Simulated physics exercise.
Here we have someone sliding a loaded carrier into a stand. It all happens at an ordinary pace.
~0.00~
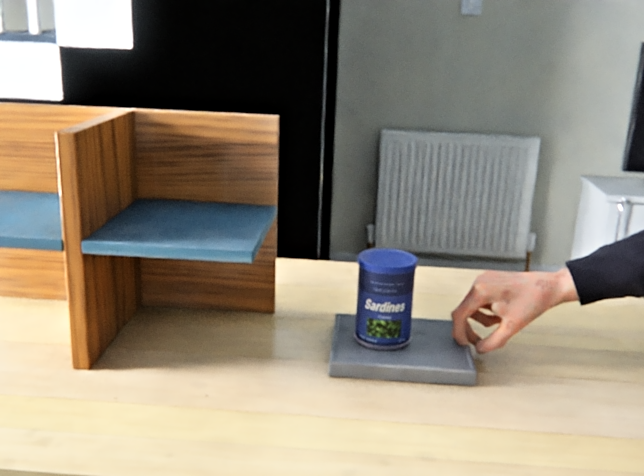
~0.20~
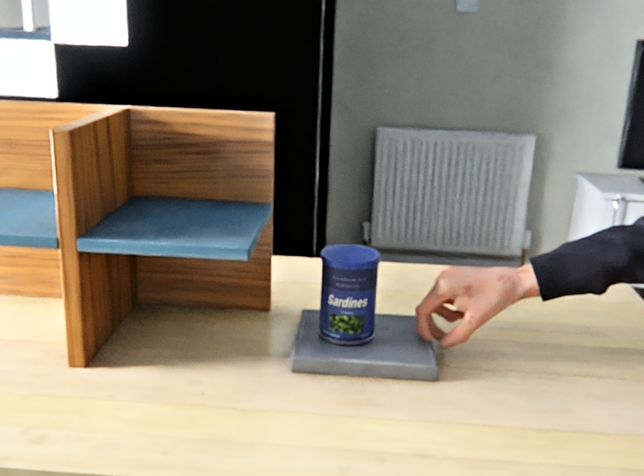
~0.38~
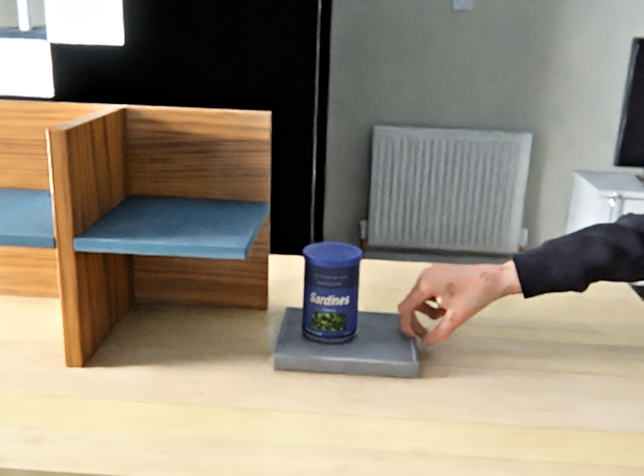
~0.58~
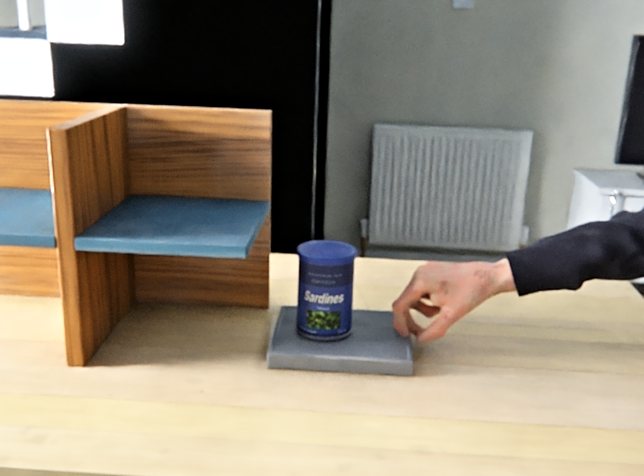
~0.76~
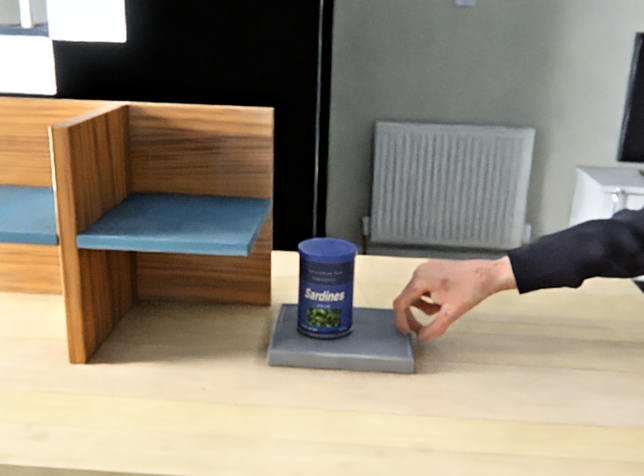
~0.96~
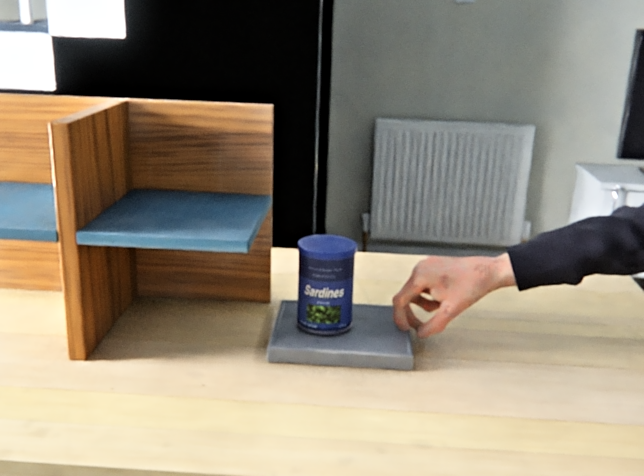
At the start, a blue sardines tin stands on a grey tray on a wooden table, with a hand at the tray's right edge and a wooden stand with blue shelves at left. The hand slides the tray a short way left, the tin riding upright, then tray and hand stay almost still.
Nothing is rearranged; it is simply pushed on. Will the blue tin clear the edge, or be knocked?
Outcome: The blue tin passes below.
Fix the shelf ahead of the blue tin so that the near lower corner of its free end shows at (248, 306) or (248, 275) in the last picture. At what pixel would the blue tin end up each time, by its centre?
About (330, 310) and (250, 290).
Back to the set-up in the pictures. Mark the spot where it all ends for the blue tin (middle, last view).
Roughly at (177, 277).
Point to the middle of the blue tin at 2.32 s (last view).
Around (225, 279).
After 1.70 s, blue tin riding along near (281, 282).
After 2.32 s, blue tin riding along near (224, 279).
In the end (3.3 s), the blue tin clears the shelf, near (177, 277).
